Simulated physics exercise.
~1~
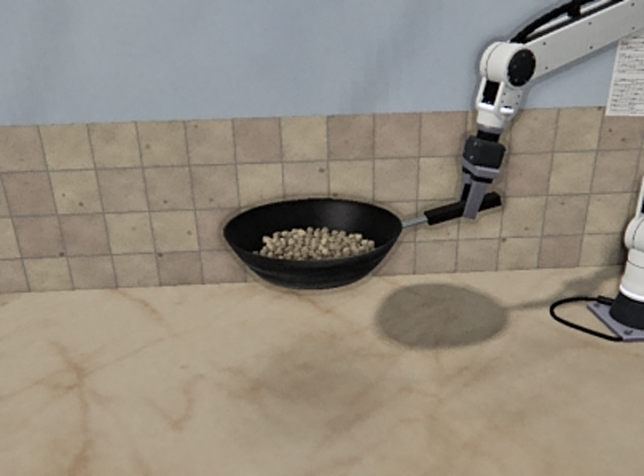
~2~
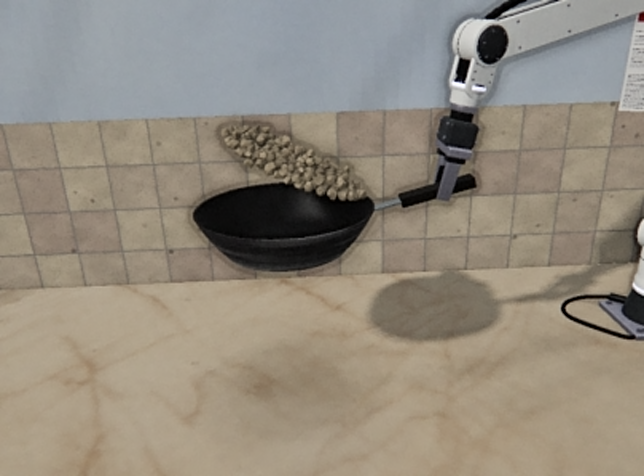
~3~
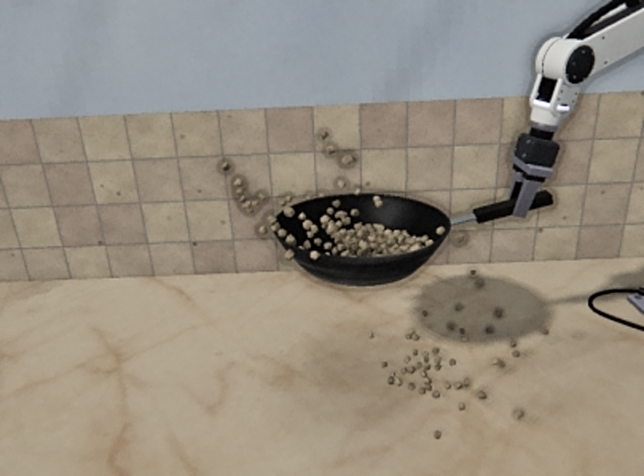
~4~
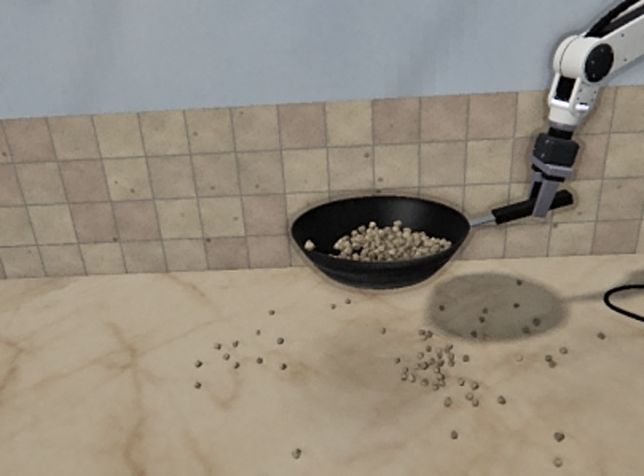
A heap of small pebbles flew up out of a black frying pan as a robot arm tossed it, then the pan swung right and caught most of them, while the rest scattered across the marble-like counter and the pan ended level, still partly filled.
